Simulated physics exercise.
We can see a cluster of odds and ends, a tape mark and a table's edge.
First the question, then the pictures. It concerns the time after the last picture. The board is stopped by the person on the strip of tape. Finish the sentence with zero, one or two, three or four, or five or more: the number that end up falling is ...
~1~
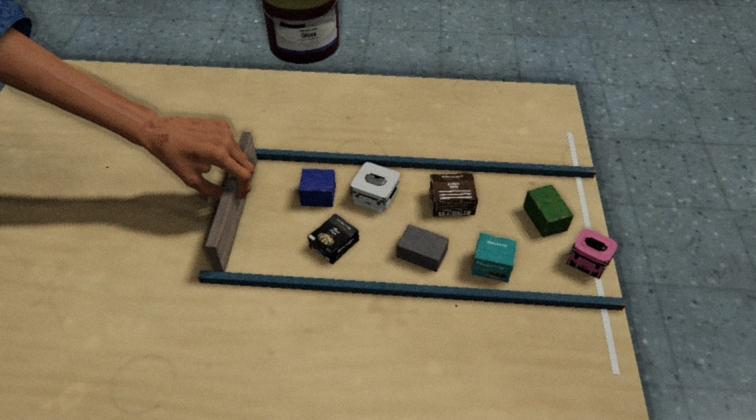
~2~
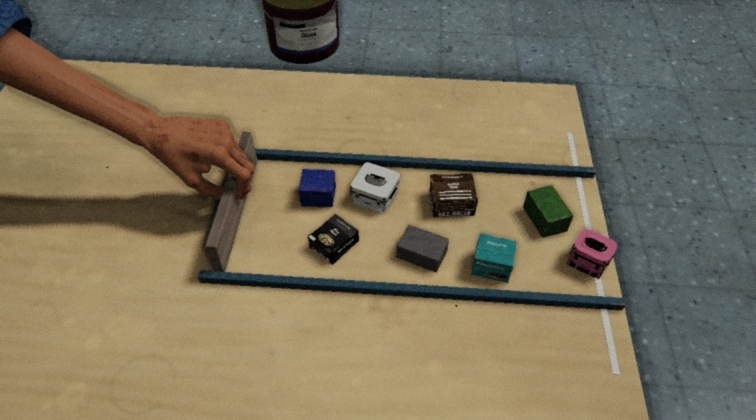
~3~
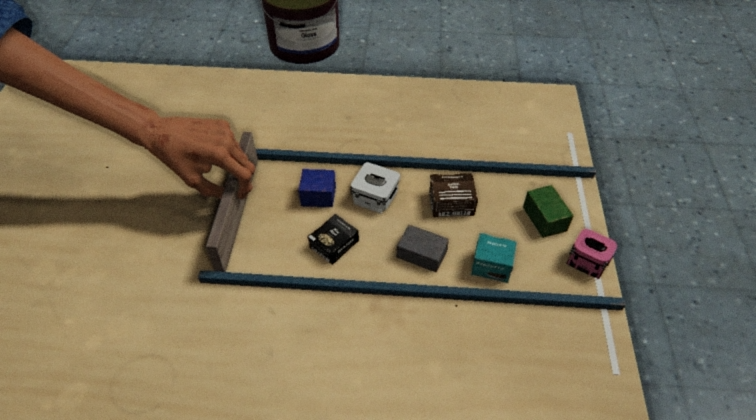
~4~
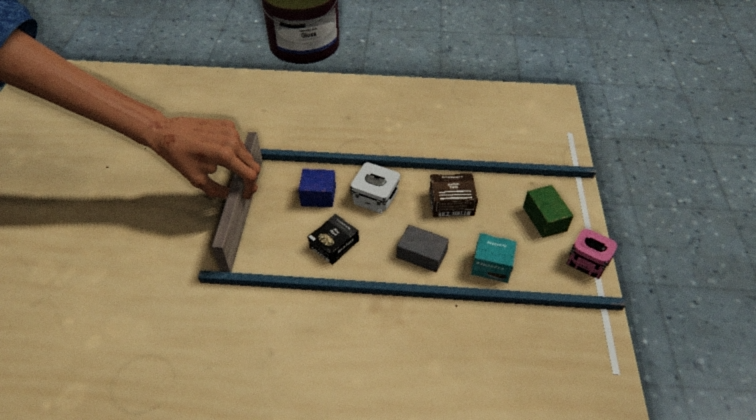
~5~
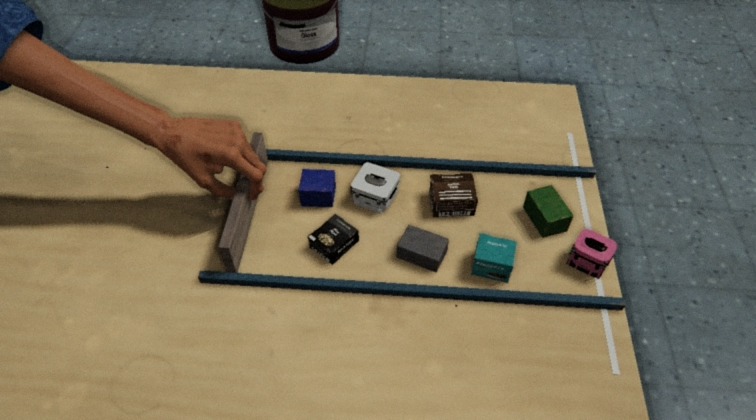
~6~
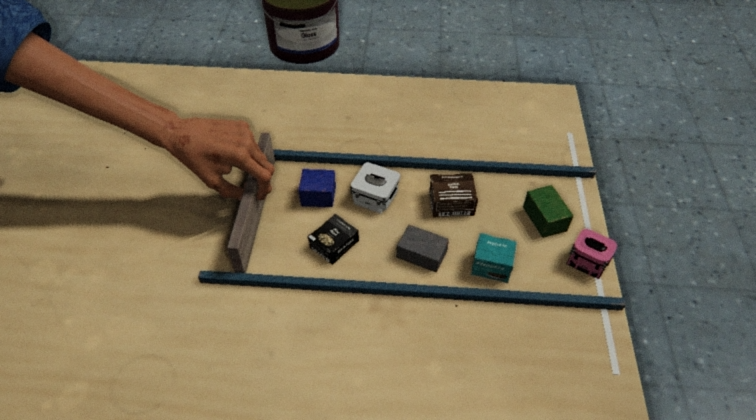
The number that end up falling is five or more.
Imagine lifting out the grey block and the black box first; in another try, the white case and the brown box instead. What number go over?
Counts - first: 4; second: 4.
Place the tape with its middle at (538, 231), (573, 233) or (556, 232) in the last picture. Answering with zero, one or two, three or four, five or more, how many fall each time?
So, one after another, I'd give three to four; five or more; five or more.
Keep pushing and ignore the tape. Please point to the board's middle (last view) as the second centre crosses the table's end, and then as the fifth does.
At (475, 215) for the second, at (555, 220) for the fifth.
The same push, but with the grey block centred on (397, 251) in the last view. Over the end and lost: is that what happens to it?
Grey block: Gone.
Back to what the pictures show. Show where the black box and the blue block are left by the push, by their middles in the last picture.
Taking them in turn, first comes (612, 249), then (604, 205).
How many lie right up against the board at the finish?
2 end up touching it.
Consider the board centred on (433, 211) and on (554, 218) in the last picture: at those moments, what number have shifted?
I get 7 at the one place and 8 at the other.
Early on, none off yet; pink case at rest near (592, 253); green block at rest near (548, 211); turquoise box at rest near (495, 258).
Finally, the number that fall off is five or more; lost, white case, grey block, brown box, turquoise box, green block and pink case.
